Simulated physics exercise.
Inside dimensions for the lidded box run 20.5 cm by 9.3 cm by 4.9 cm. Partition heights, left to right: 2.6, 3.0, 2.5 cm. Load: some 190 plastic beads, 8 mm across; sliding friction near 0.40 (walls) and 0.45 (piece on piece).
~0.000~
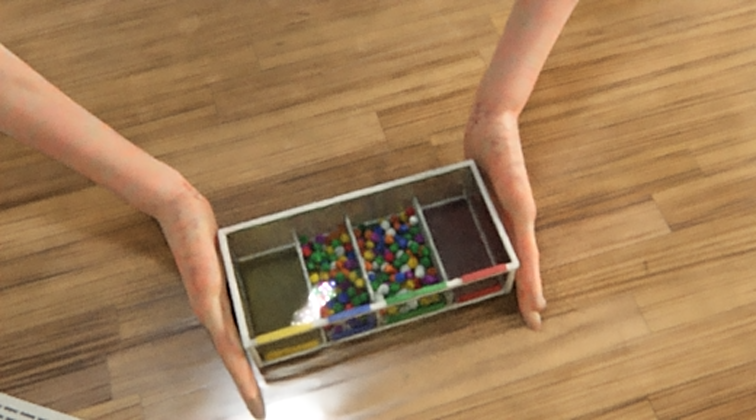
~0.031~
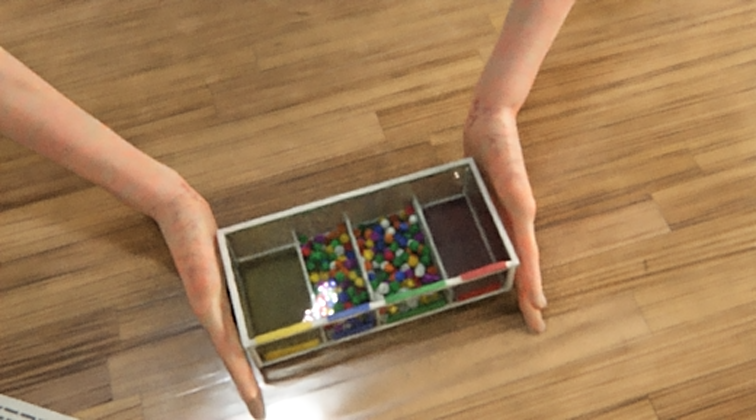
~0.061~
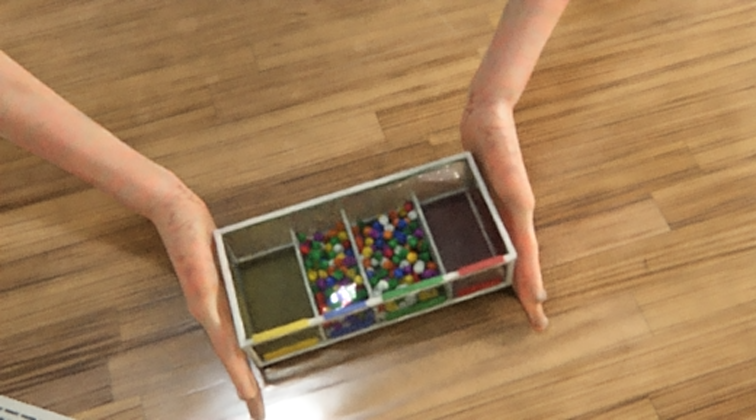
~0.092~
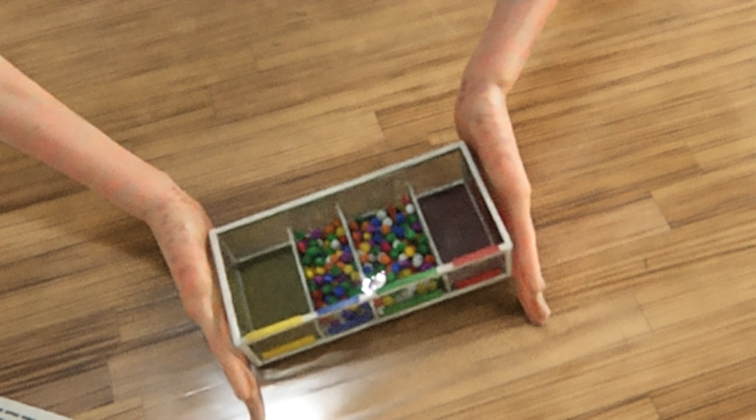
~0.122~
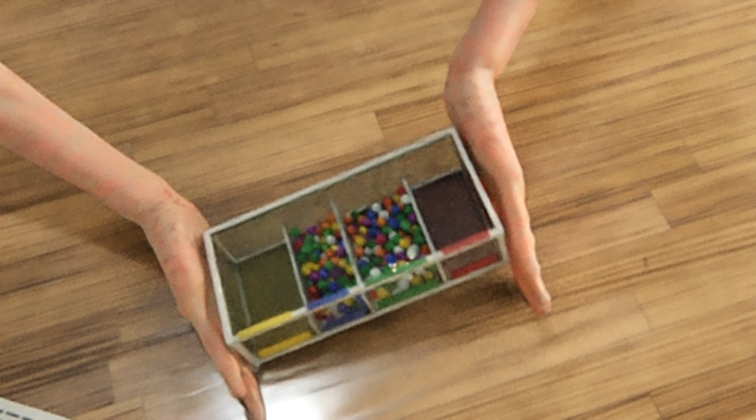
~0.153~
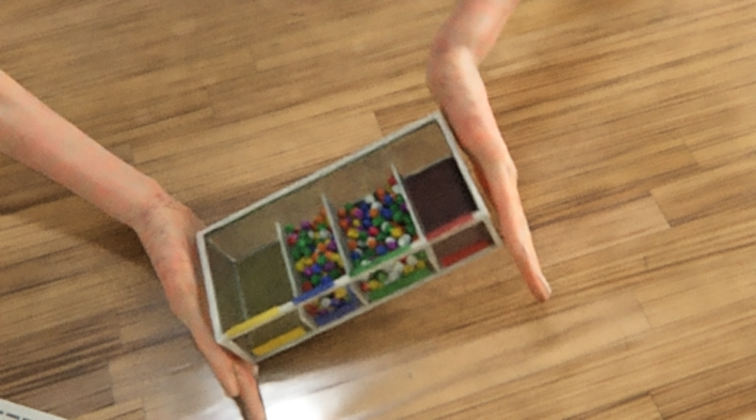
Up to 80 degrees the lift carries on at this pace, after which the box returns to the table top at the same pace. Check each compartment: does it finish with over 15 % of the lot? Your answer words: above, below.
Red - below; blue - above; green - above; yellow - above.
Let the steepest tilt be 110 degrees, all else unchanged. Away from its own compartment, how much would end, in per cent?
That works out to close to 85 percent.
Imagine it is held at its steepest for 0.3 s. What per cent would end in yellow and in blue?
You'd end up with yellow at 40 per cent and blue at 30 per cent.
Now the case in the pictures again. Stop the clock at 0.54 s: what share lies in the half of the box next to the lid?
Some 40 per cent.
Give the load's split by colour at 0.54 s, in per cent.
Red 0, blue 50, green 45, yellow 5.
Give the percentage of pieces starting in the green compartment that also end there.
It works out to near 40 percent.
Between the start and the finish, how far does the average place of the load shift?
About 4.5 cm.
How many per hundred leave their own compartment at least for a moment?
Around 50 in a hundred.
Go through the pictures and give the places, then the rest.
The first frame shows box tilt 0 degrees, front corners at (249, 342) and (512, 264); blue 50 %, green 50 %.
The second frame shows box tilt 1 degrees, front corners at (248, 342) and (512, 262).
The third frame shows box tilt 3 degrees, front corners at (246, 341) and (510, 255), lowest corner left back.
The fourth frame shows box tilt 7 degrees, front corners at (240, 340) and (506, 245), lowest corner left back.
The fifth frame shows box tilt 13 degrees, front corners at (232, 339) and (496, 230), lowest corner left back.
The sixth frame shows box tilt 19 degrees, front corners at (222, 337) and (481, 212), lowest corner left back; blue 50 %, green 50 %. Its pace works out near 205 degrees a second.
After 0.54 s, tilt 79 degrees; blue 50 %, green 45 %, yellow 5 %.
After 0.80 s, tilt 32 degrees; blue 35 %, green 20 %, yellow 40 %.
After 1.16 s, tilt 0 degrees; blue 35 %, green 20 %, yellow 40 %.
At rest (1.6 s), red 0 %, blue 35 %, green 20 %, yellow 40 %.
